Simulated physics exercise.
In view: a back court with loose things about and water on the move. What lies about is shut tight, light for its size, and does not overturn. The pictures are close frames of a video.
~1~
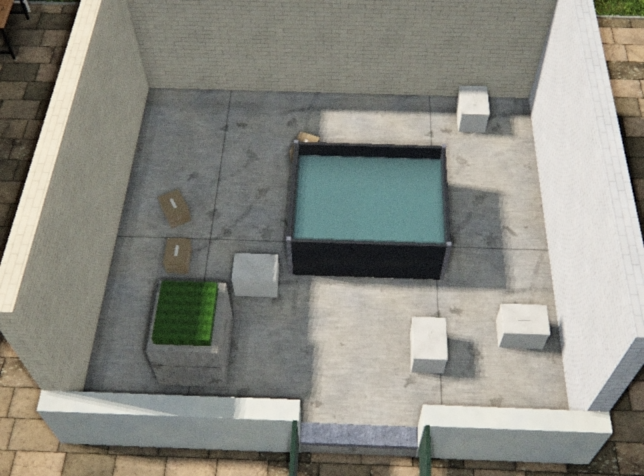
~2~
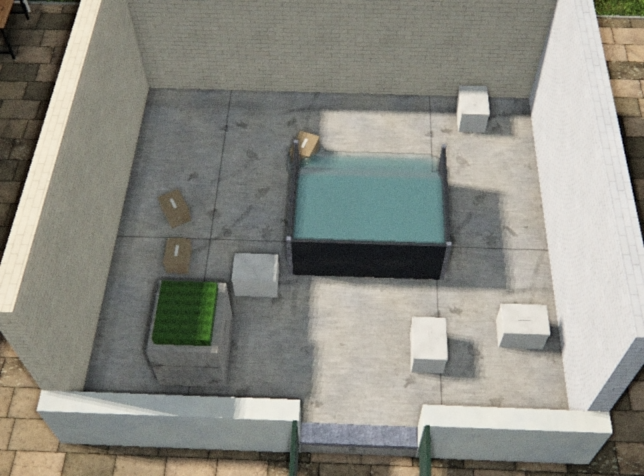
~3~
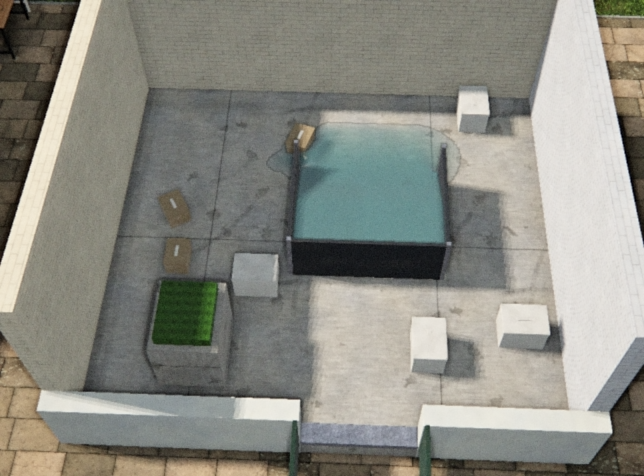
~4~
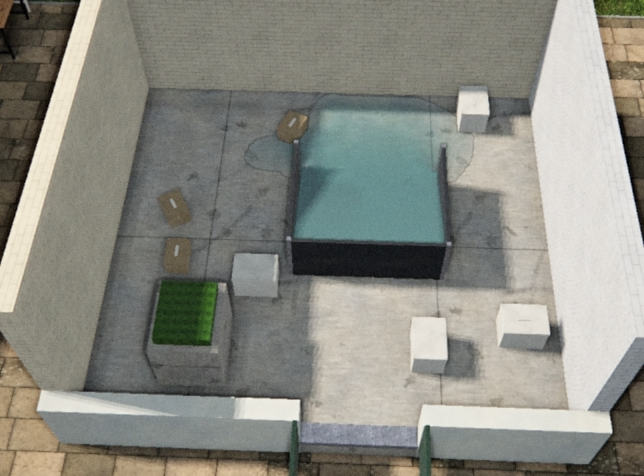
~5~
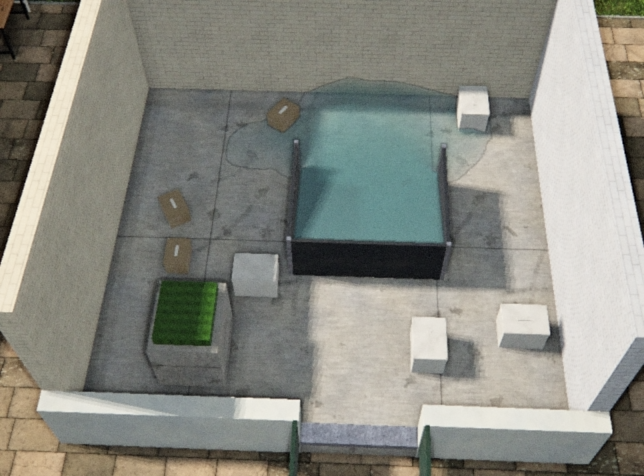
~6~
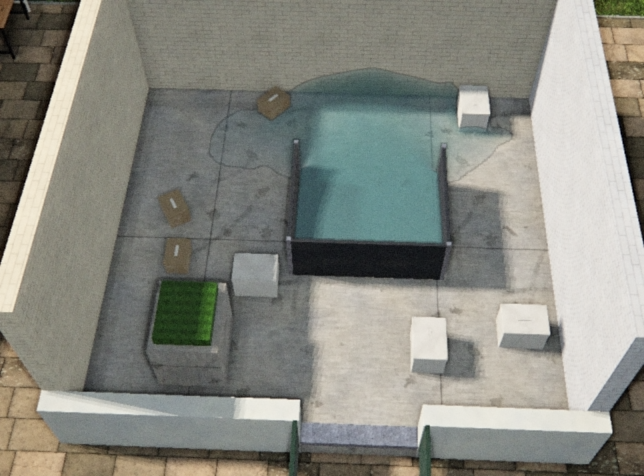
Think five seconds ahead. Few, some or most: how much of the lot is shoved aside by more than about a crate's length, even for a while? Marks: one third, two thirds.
It is two thirds or above.
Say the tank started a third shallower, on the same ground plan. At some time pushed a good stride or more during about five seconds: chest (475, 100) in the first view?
For that one: Moved that far.
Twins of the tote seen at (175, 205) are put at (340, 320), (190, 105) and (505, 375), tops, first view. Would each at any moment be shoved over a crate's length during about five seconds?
As listed: Short of that, moved that far, yes.
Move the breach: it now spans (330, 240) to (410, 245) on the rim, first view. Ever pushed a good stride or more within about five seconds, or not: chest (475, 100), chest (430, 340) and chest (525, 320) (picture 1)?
In turn: Under that, pushed that far, swept aside.
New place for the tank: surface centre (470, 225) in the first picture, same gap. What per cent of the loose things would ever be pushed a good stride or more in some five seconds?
Some 60 per cent.
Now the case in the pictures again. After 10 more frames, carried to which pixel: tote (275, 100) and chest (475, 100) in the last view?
Close to (153, 89) and (519, 154).
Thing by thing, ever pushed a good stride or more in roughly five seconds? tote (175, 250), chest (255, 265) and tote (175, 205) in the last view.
In that order: Swept aside, no, moved that far.
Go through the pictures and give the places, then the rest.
In the first frame, a tote at (305, 144), on the bottom; a chest at (474, 100), on the bottom; 0 of 7 have shifted.
In the second frame, a tote at (305, 144) rests on the ground; a chest at (474, 100), on the bottom; 0 of 7 have shifted.
In the third frame, a tote at (300, 135), on the bottom, close to its start; a chest at (474, 100), on the bottom; 1 of 7 have shifted.
In the fourth frame, a tote at (292, 123) rests on the ground, a stride from its start; a chest at (474, 100), on the bottom; 1 of 7 have shifted.
In the fifth frame, a tote at (283, 110), on the bottom, a stride from its start; a chest at (474, 100), on the bottom; 1 of 7 have shifted.
In the sixth frame, a tote at (273, 98) rests on the ground, a stride from its start; a chest at (475, 100) rests on the ground; 1 of 7 have shifted.
A moment on, 1 of 7 are well off their spots; 0 afloat.
Next, 2 of 7 are well off their spots; 1 afloat.
Later, 4 of 7 are well off their spots; 1 afloat.
In the end, 5 of 7 are well off their spots, and 5 have been at some point; 1 afloat.
